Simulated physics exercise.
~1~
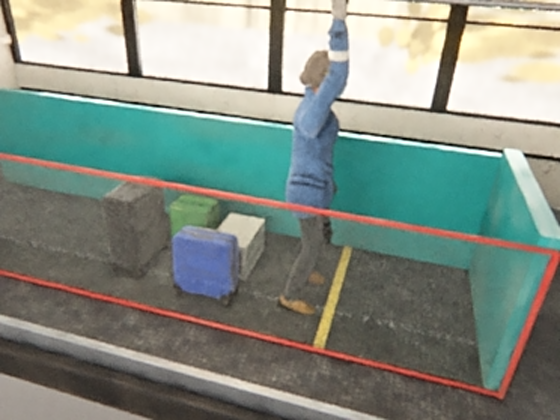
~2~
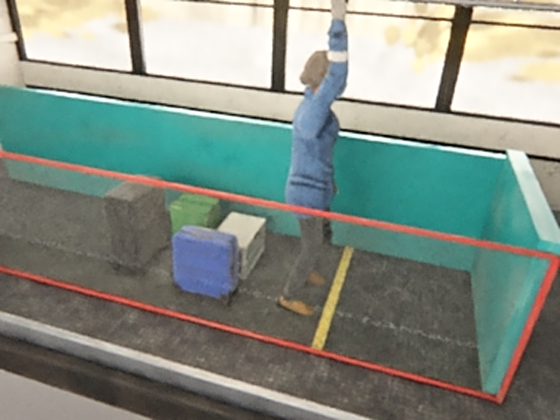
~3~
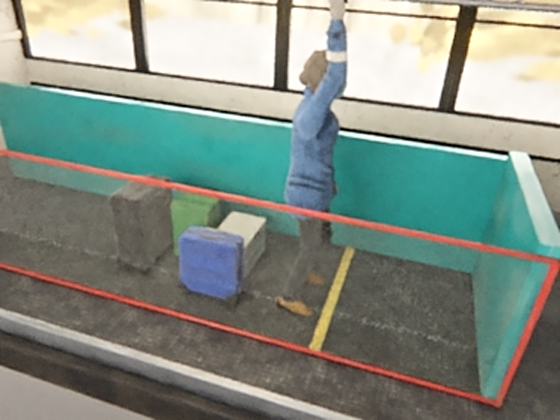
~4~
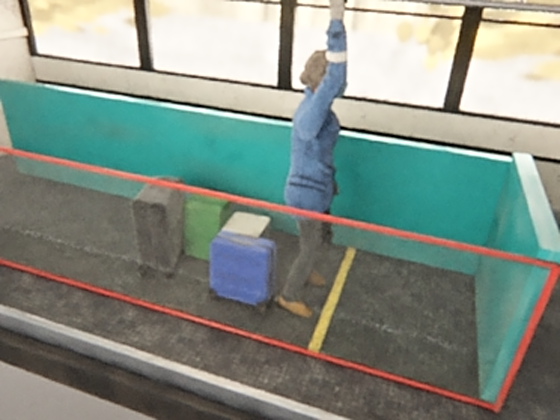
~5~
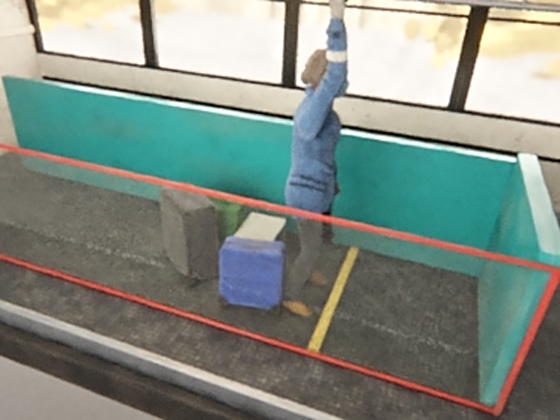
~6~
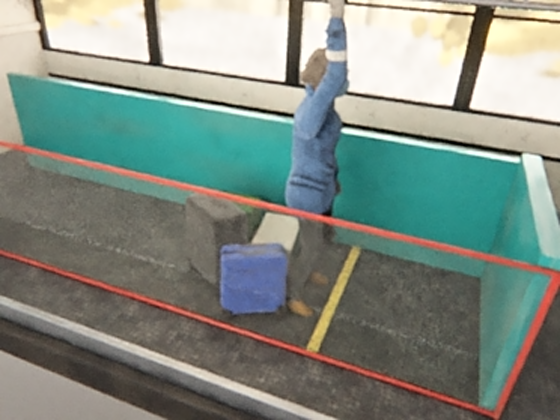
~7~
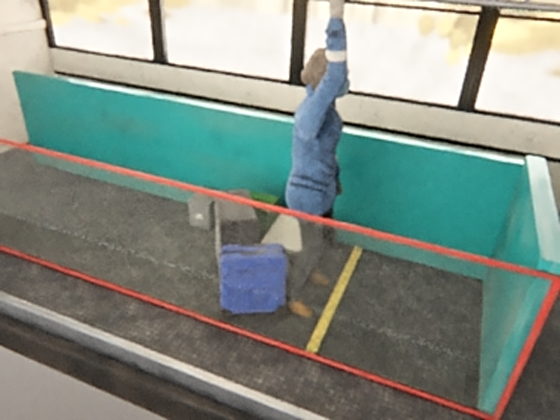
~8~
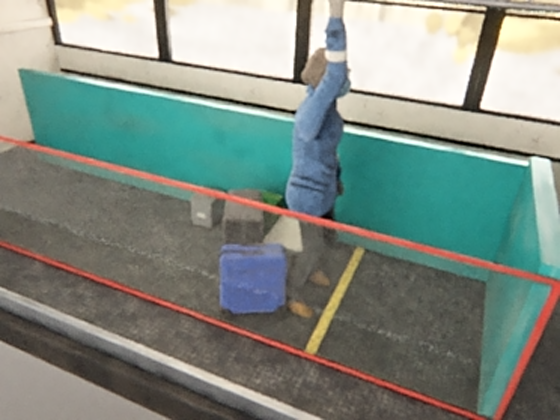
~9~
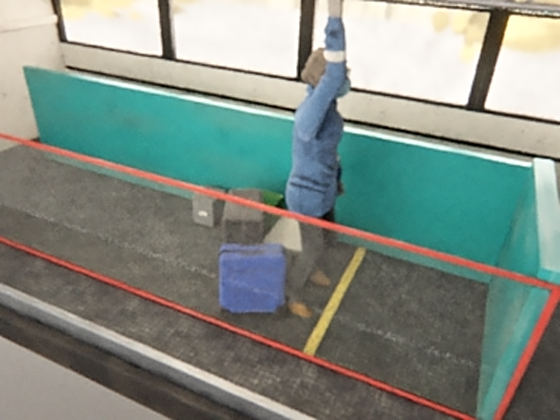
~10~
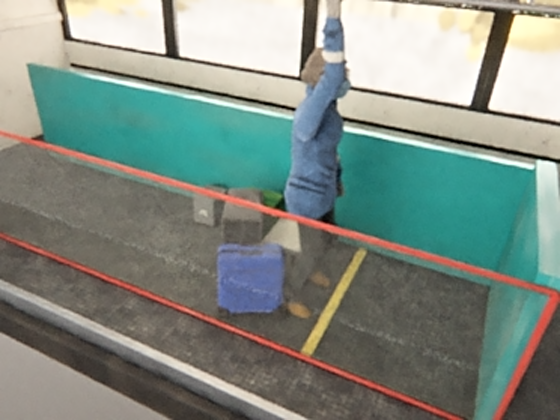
In the standing bay of a tram, a passenger in a blue top grips the overhead rail while a black case, a green pack, a small blue case and a white crate stand loose to the left of a yellow line. The blue case and the black case begin sliding right, and the green pack soon follows. The luggage bunches up beside the passenger's legs, the white crate shifting right too, and a grey tub comes into view behind the black case. The passenger stays put as everything settles, all of it resting short of the yellow line.
